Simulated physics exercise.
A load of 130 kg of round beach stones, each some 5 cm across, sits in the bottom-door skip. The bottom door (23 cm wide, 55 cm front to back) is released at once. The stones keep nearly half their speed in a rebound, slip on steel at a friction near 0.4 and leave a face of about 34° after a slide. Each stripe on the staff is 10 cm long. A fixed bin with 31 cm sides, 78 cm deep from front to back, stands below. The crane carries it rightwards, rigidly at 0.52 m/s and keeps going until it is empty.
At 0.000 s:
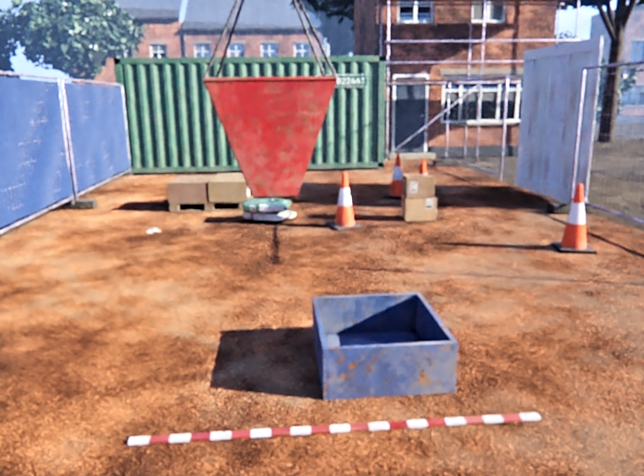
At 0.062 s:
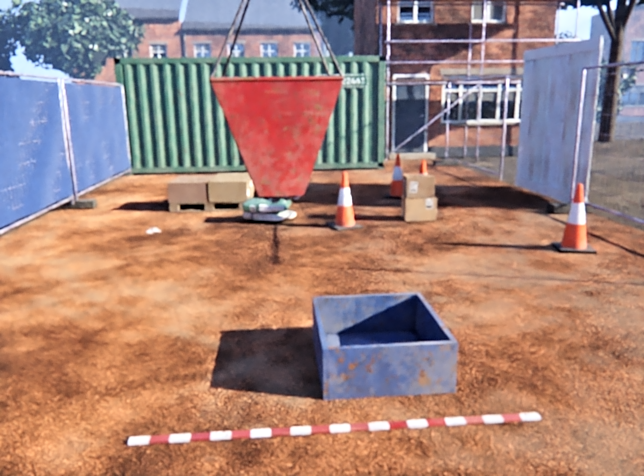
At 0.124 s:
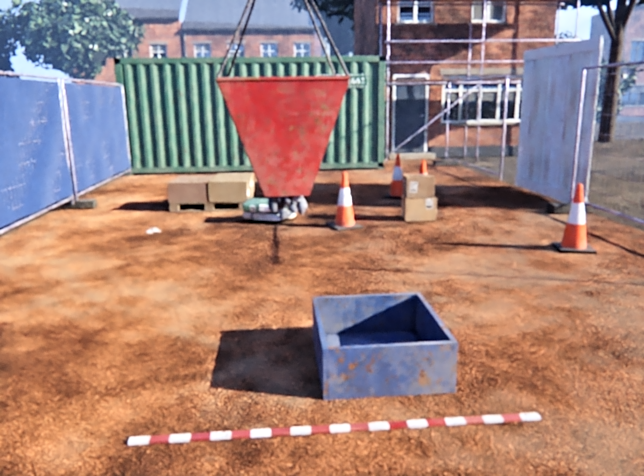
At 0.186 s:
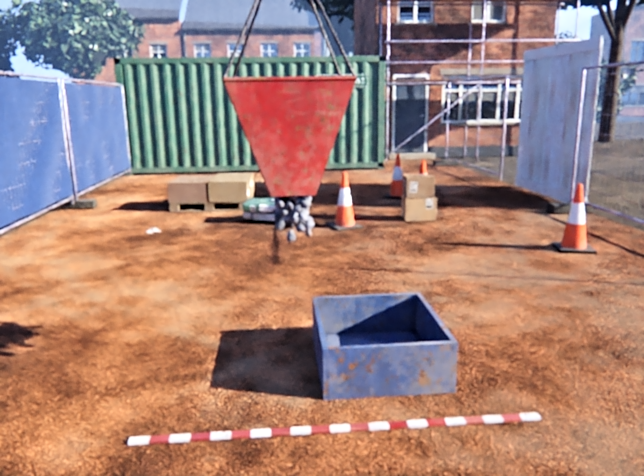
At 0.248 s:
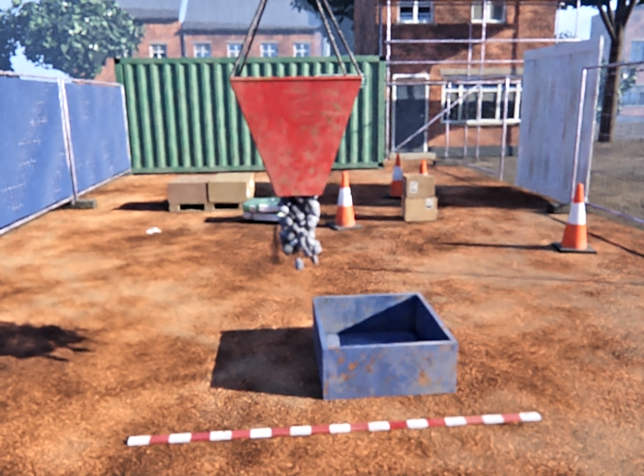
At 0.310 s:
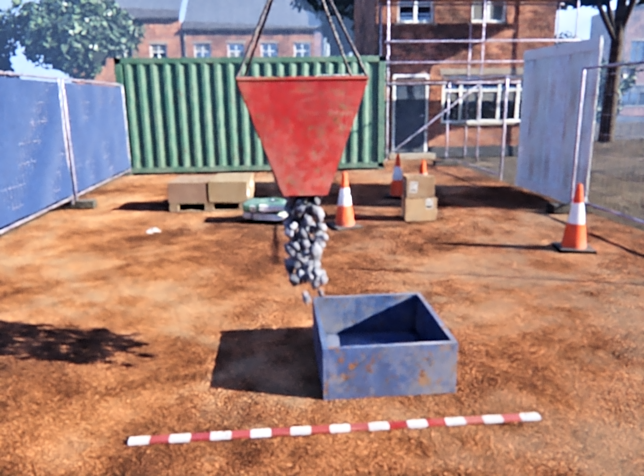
A red skip hanging from cables moved slowly a short way to the right above the dirt yard, and grey stones began dropping from its bottom in a lengthening stream near a blue box.
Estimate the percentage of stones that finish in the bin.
Roughly 83 per cent ends in the bin.
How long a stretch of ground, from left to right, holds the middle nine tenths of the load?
About 100 cm.
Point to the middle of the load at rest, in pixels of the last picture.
Near (363, 347).
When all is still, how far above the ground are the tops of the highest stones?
Some 22 cm high.
After 0.7 s, 12 % in the bottom-door skip, 19 % falling or lying left of the bin, 70 % falling or lying in the bin; the stones farthest right are at (424, 352).
After 1.1 s, 0 % in the bottom-door skip, 17 % falling or lying left of the bin, 83 % falling or lying in the bin; the stones farthest right are at (430, 351).
After 1.7 s, 0 % in the bottom-door skip, 17 % falling or lying left of the bin, 83 % falling or lying in the bin; the stones farthest right are at (430, 348).
After 2.6 s, 0 % in the bottom-door skip, 17 % falling or lying left of the bin, 83 % falling or lying in the bin; the stones farthest right are at (430, 348).
After 4.5 s, 0 % in the bottom-door skip, 17 % left of the bin, 83 % in the bin; the stones farthest right are at (430, 348).
